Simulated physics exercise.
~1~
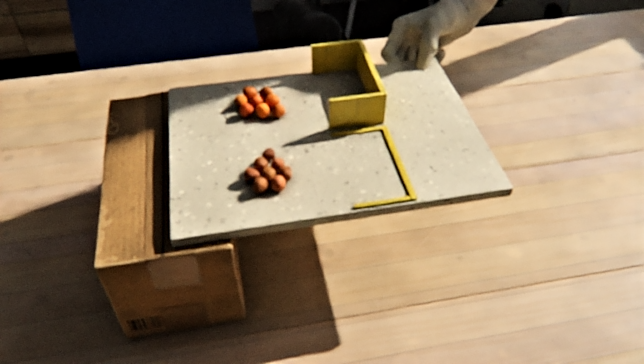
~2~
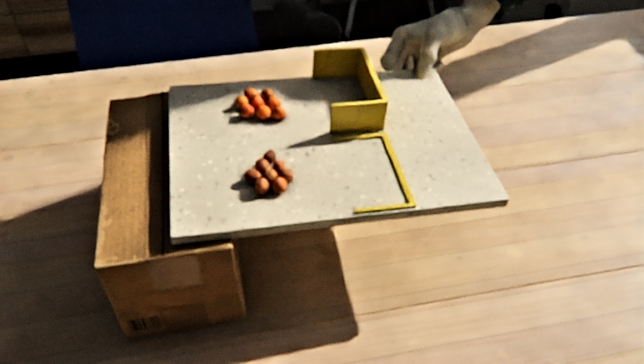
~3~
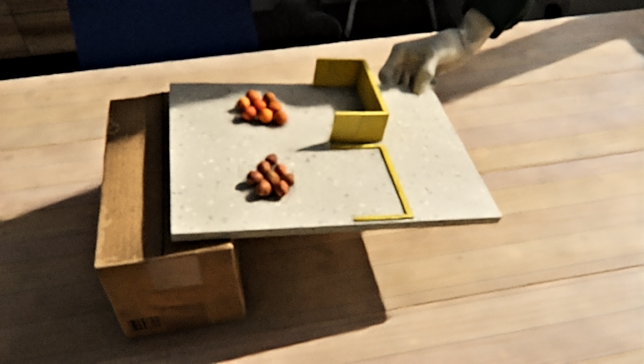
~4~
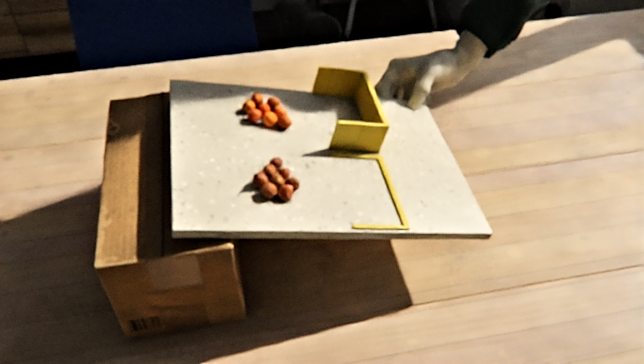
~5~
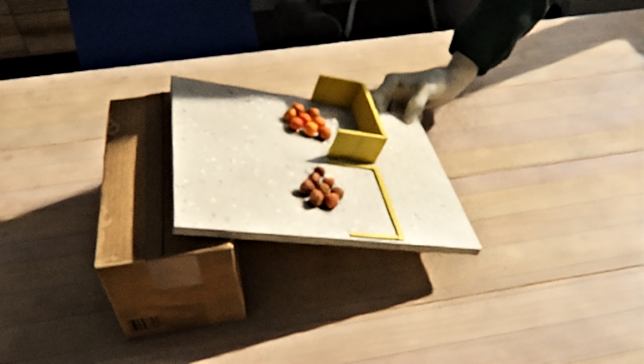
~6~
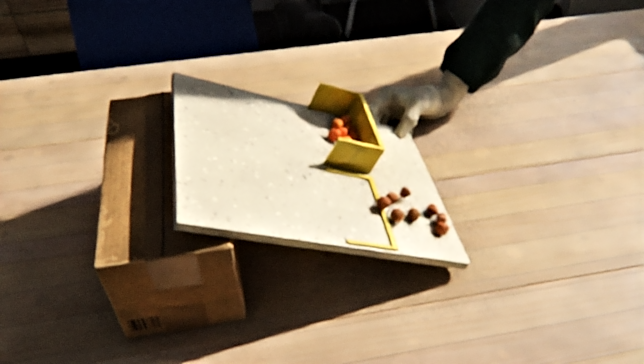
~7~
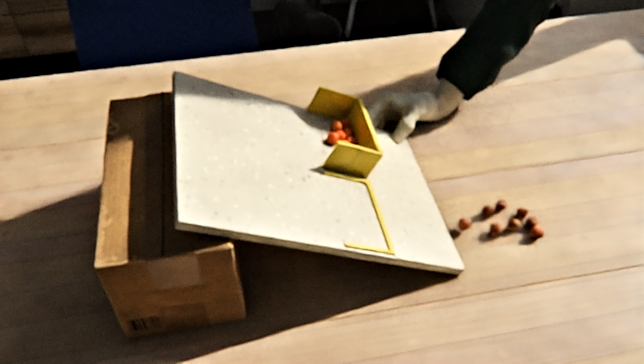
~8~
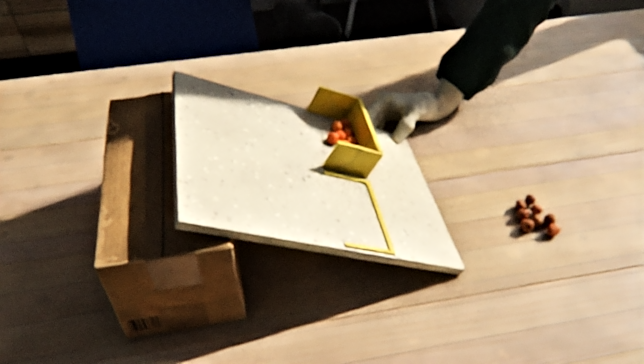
At first, a gloved hand holds up the right side of a pale speckled board whose left side rests on a cardboard box, with two heaps of small reddish balls facing yellow barriers. The hand gradually lowers that side, and the heaps stay put while the slope is gentle. As the board steepens, both heaps slide right. The farther, orange-red one gathers against its tall barrier, while the nearer, brownish one passes over its low strip and off the board. Finally, the board stays tilted, the farther heap held and the nearer balls clustered on the wooden table.
